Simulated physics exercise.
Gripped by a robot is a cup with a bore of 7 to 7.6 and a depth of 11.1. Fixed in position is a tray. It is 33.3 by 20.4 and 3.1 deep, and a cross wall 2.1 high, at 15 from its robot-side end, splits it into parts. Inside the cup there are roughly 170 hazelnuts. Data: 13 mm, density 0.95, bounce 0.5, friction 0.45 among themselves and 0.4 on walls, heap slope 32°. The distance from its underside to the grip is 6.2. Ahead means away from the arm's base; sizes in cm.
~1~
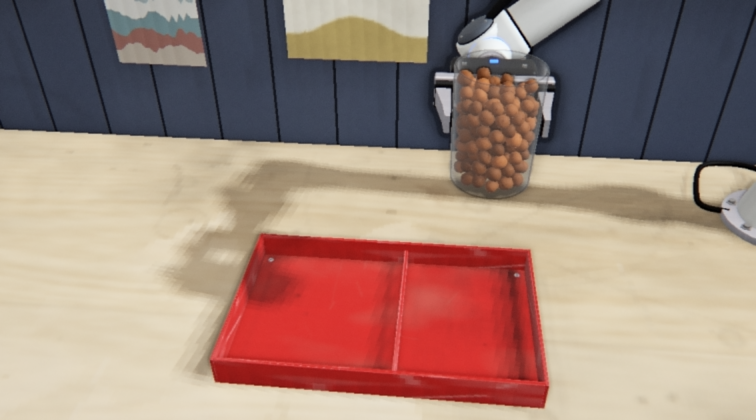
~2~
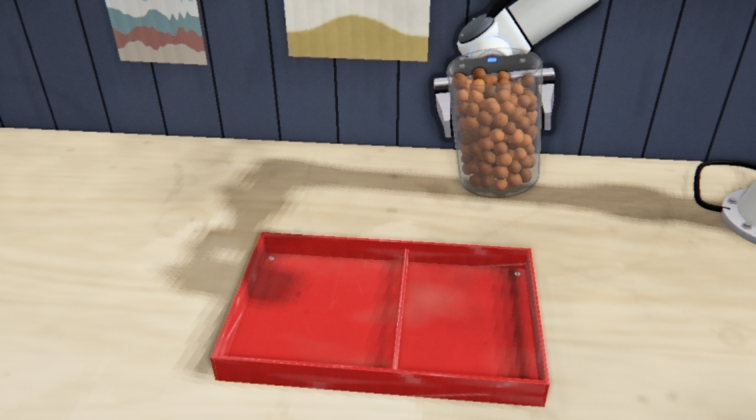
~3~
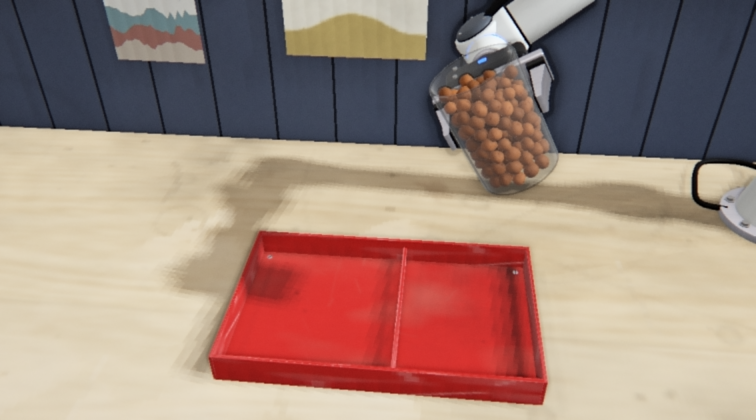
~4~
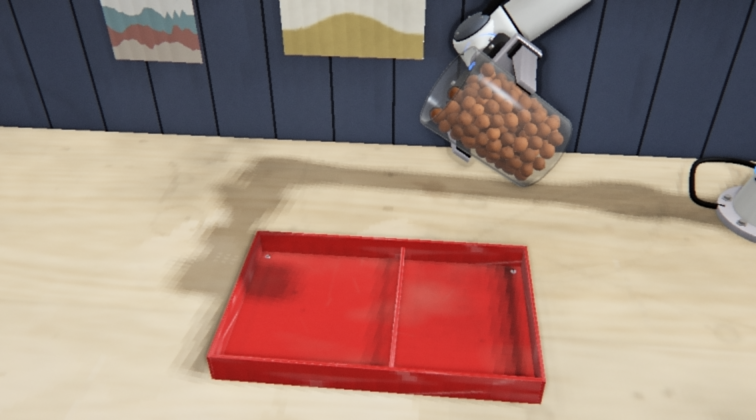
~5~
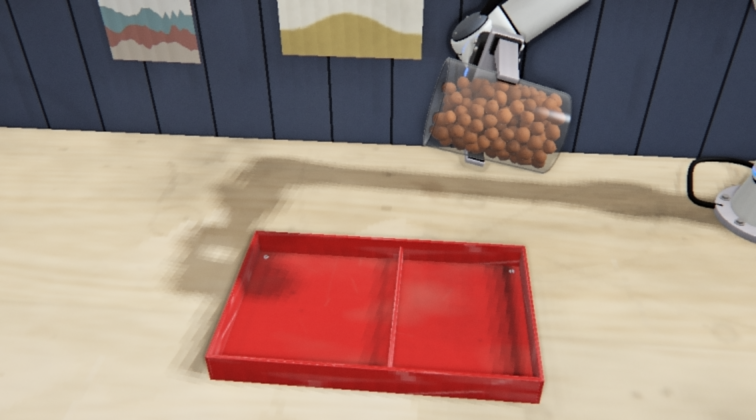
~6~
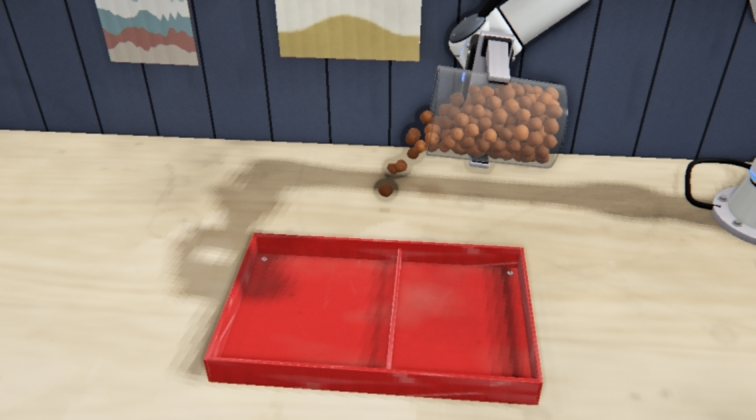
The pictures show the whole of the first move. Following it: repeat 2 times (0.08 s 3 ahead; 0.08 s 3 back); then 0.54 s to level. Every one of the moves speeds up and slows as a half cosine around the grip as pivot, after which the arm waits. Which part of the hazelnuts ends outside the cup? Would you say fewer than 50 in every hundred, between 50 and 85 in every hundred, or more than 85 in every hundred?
Between 50 and 85 in every hundred.
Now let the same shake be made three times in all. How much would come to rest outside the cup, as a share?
That share would be near 70 percent.
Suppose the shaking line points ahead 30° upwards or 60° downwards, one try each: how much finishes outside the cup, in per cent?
Result: Approx. 75 % and 25 %, one try each.
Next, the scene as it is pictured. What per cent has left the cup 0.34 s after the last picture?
About 55 per cent.
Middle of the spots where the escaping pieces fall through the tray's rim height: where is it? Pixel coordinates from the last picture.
Centre: About (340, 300).
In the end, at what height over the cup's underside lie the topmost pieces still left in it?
I'd put it at close to 5.5 centimetres.
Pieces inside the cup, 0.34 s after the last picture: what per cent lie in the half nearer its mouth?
Something like 70 percent sits in that half.
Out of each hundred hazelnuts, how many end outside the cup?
65 per cent or thereabouts.
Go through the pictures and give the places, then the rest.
In the first picture, cup middle at (495, 127), level; upper third of the load around (497, 103), from x 460 to 530, top at y 75; 171 in the cup.
In the second picture, cup middle at (497, 125), tilted 8° forward; upper third of the load around (497, 100), from x 460 to 530, top at y 75.
In the third picture, cup middle at (497, 123), tilted 29° forward; upper third of the load around (491, 99), from x 445 to 540, top at y 70.
In the fourth picture, cup middle at (498, 121), tilted 55° forward; upper third of the load around (491, 101), from x 440 to 555, top at y 70.
In the fifth picture, cup middle at (497, 119), tilted 76° forward; upper third of the load around (495, 103), from x 440 to 555, top at y 85.
In the sixth picture, cup middle at (495, 119), tilted 84° forward; upper third of the load around (509, 105), from x 385 to 555, top at y 85; 167 in the cup, 4 in flight or on a rim.
Then, 0.34 s later, tilted 84° forward, highest piece 27 above the table; 77 in the cup, 67 in the far-side part, 27 in flight or on a rim.
Then, 0.69 s later, tilted 19° forward, highest piece 29 above the table; 99 in the far-side part, 64 in the cup, 5 on the table or floor, 3 in the robot-side part.
Then, 1.06 s later, level, highest piece 26 above the table; 99 in the far-side part, 64 in the cup, 5 on the table or floor, 3 in the robot-side part.
Then, 2.11 s later, level, highest piece 26 above the table; 99 in the far-side part, 64 in the cup, 5 on the table or floor, 3 in the robot-side part.
At rest, 99 in the far-side part, 64 in the cup, 5 on the table or floor, 3 in the robot-side part. That is 63 % outside the cup.
